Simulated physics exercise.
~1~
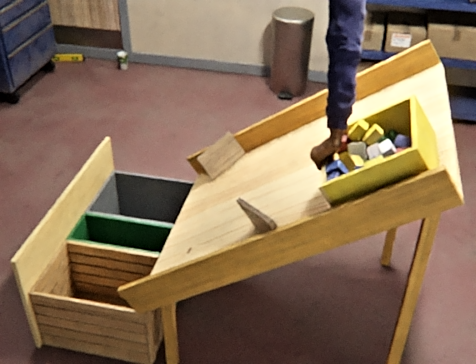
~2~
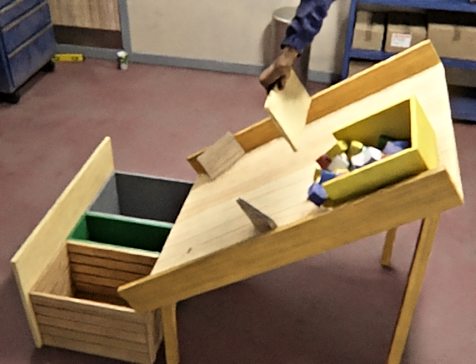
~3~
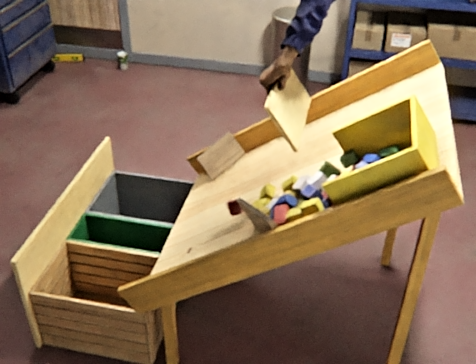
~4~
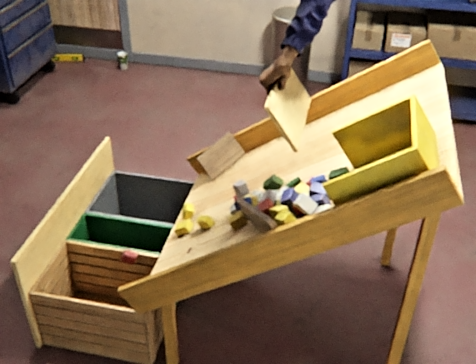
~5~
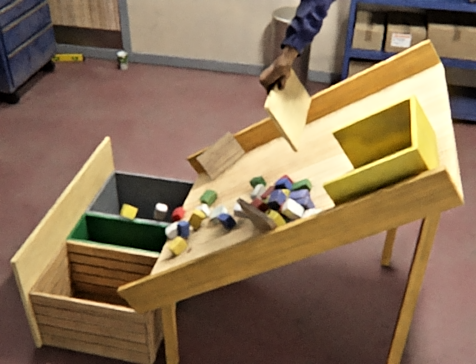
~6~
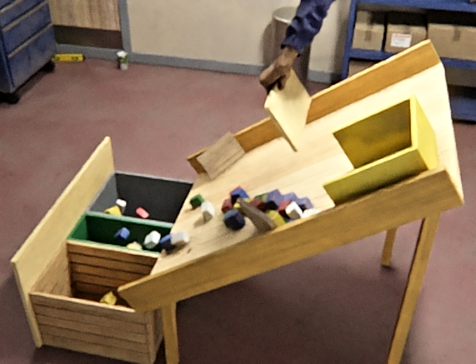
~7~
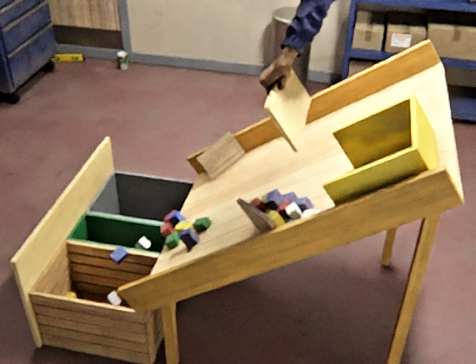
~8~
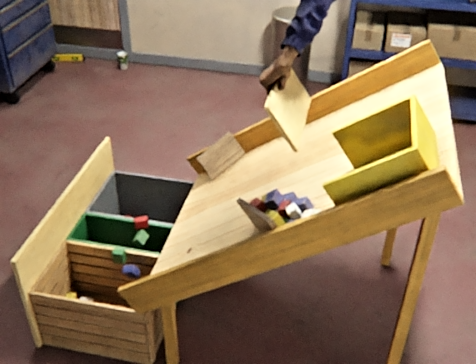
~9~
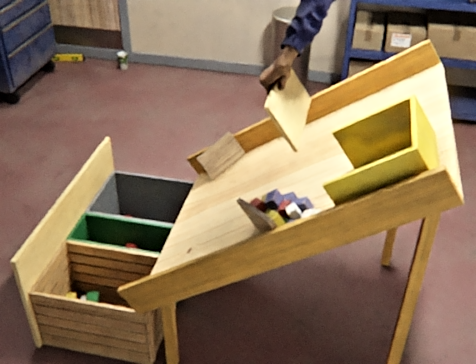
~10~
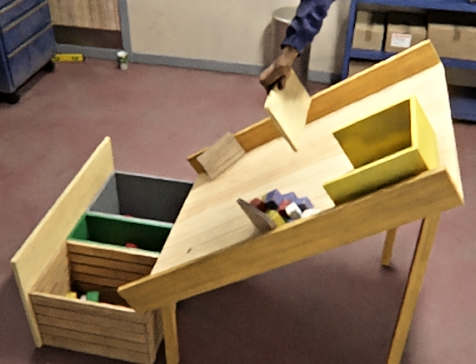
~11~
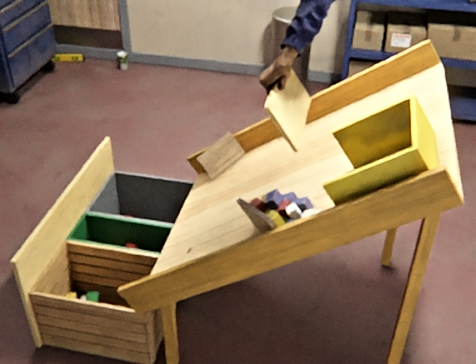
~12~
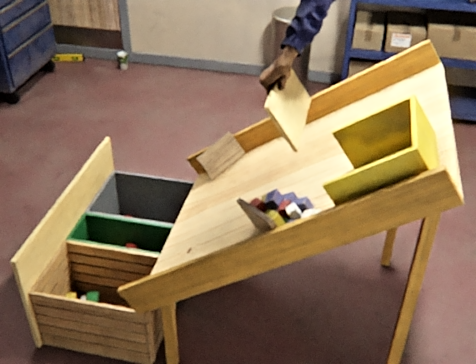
Coloured toy bricks sliding left from a yellow pen down a wooden slope, some dropping into tubs, others piling against an angled board.
